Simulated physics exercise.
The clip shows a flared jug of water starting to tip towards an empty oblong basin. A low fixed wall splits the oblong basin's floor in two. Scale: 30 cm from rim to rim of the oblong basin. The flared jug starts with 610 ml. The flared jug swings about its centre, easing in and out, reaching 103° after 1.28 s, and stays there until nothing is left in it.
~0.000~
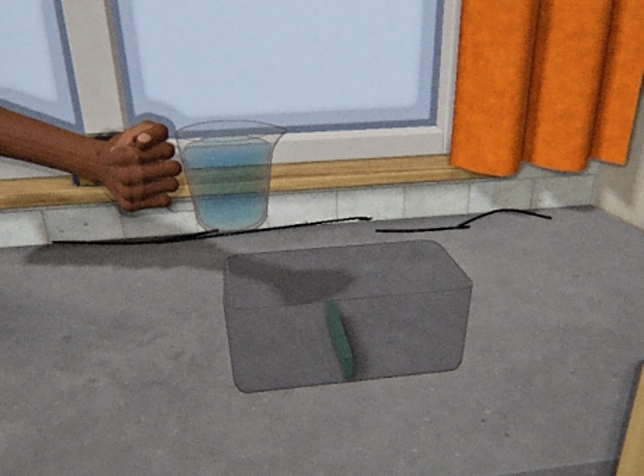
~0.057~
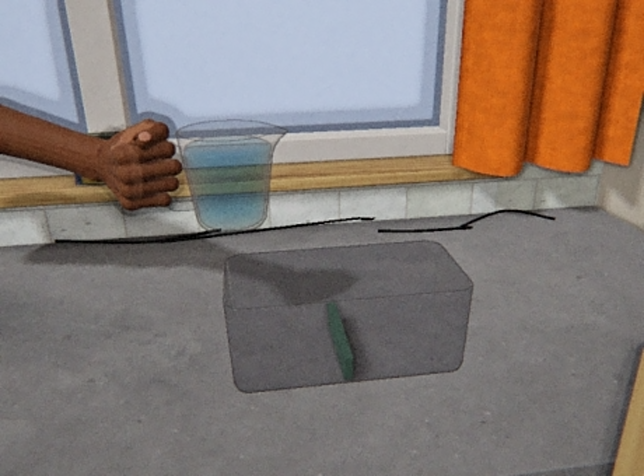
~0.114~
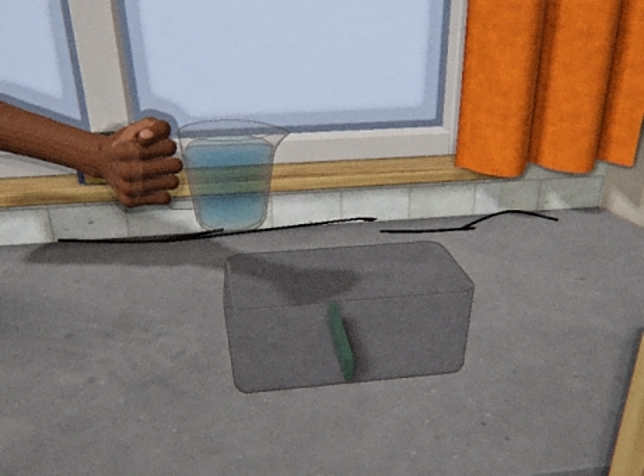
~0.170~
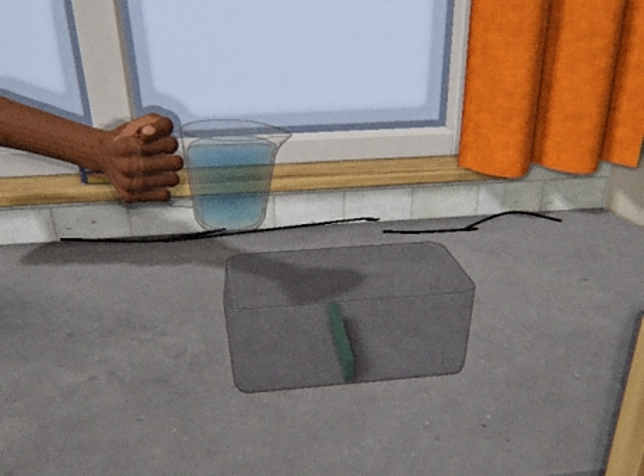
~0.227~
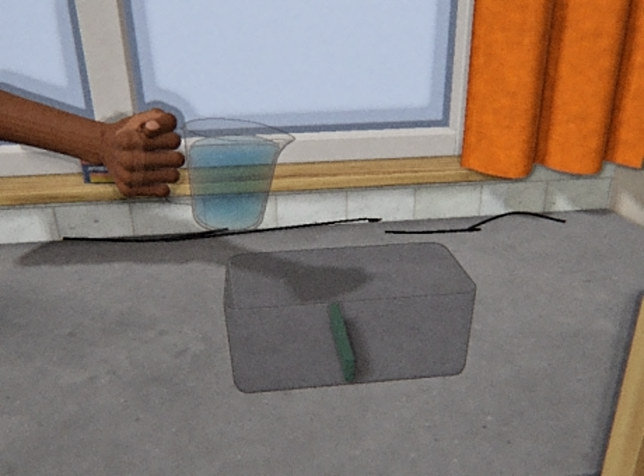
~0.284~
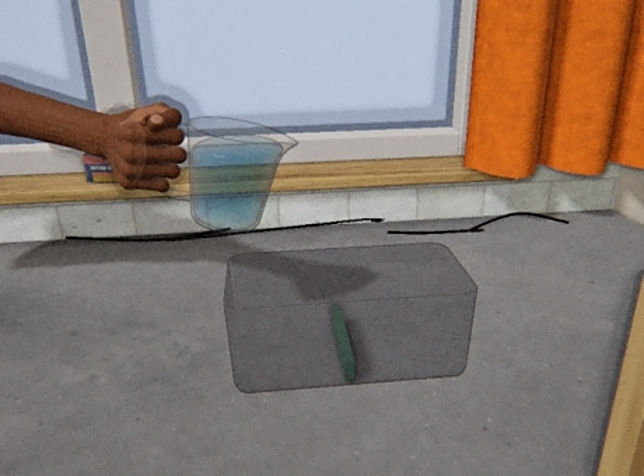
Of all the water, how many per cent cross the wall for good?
The far part has some 67 per cent.
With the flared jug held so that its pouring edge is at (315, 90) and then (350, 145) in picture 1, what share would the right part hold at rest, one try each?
In turn about 90 and 95 per cent.
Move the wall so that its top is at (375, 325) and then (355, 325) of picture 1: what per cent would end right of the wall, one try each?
First 5, then 30 per cent.
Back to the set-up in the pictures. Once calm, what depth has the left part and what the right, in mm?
Some 10 mm on the left and 20 mm on the right.
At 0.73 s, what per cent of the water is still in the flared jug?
Some 74 per cent.
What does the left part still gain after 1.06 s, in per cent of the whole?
Some 22 per cent.
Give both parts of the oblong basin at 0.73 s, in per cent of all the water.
Near 1 on the left, 7 on the right.
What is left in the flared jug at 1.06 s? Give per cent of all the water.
Near 20 in a hundred.
After 0.73 s the tilt is 63° and 74 per cent is still to pour, 1 is left of the wall and 7 right of it.
After 1.06 s the tilt is 96° and 20 per cent is still to pour, 10 is left of the wall and 55 right of it.
After 1.41 s the tilt is 103° and 1 per cent is still to pour, 30 is left of the wall and 68 right of it.
After 1.78 s the tilt is 103° and 0 per cent is still to pour, 32 is left of the wall and 67 right of it.
In the end 32 per cent lies left of the wall, 67 right of it and 1 outside.
